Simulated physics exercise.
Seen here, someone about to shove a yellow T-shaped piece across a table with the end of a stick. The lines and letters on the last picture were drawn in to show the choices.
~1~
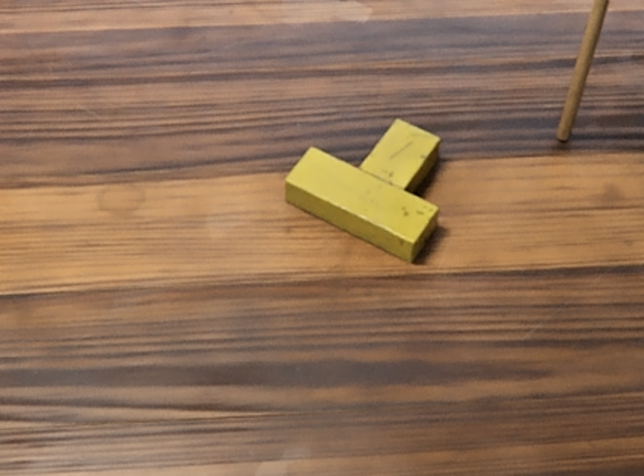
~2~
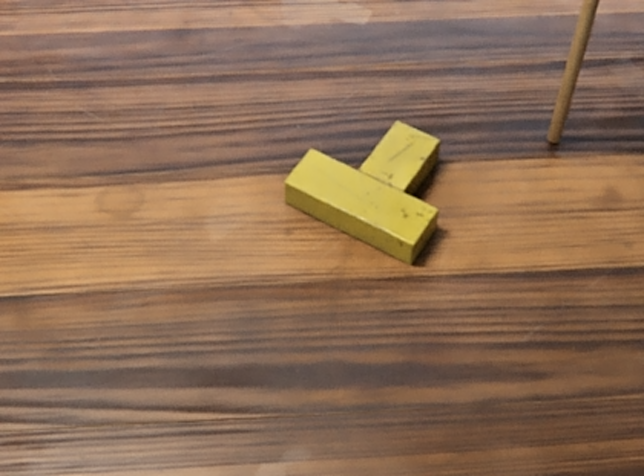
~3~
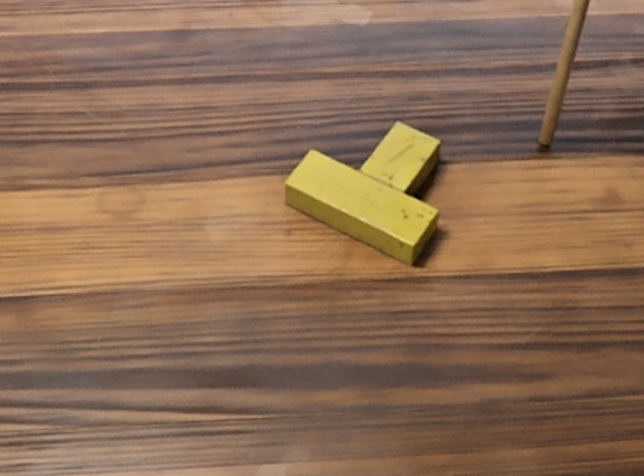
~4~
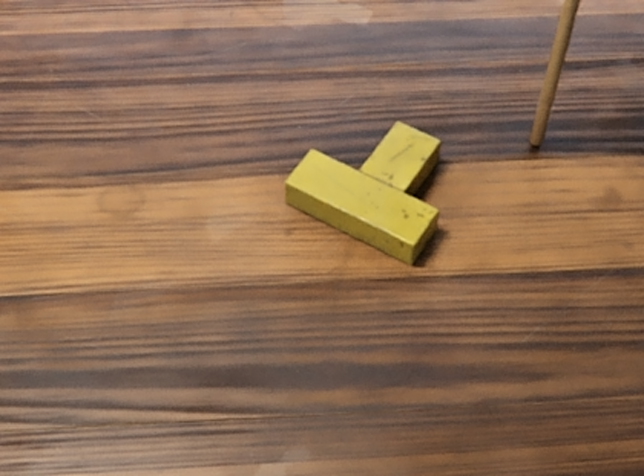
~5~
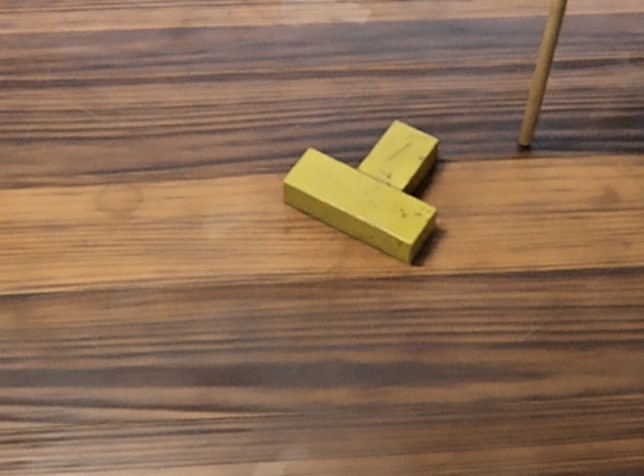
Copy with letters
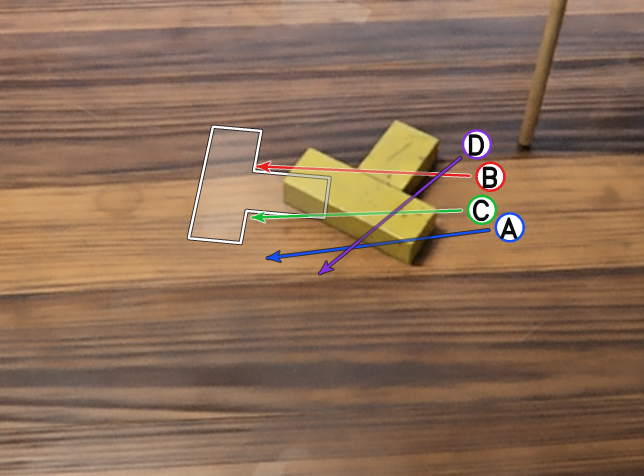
We see a yellow T-shaped piece lying still on a wood-grained table while the lower end of a thin stick, at the upper right, moves a short way left toward it without touching it.
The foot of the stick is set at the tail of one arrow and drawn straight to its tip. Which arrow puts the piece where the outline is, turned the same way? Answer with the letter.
It ends in the outline with C.
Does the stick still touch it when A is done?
No.
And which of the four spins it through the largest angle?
That is B.
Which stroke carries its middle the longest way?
That is C.
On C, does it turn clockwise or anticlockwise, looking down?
On that stroke, clockwise.
On the marked copy, A from (489, 230) to (267, 258); B from (469, 176) to (257, 166); C from (461, 211) to (252, 218); D from (461, 158) to (320, 274).
Following C. Soon after the start, foot of the stick (385, 214), piece (334, 192).
Later, foot of the stick (311, 217), piece (264, 176).
In the end, foot of the stick (252, 219), piece (224, 162); it fills the outline.
As for the rest, A leaves the piece out of the outline, at (309, 164); B leaves the piece out of the outline, at (296, 201); D leaves the piece out of the outline, at (287, 210).
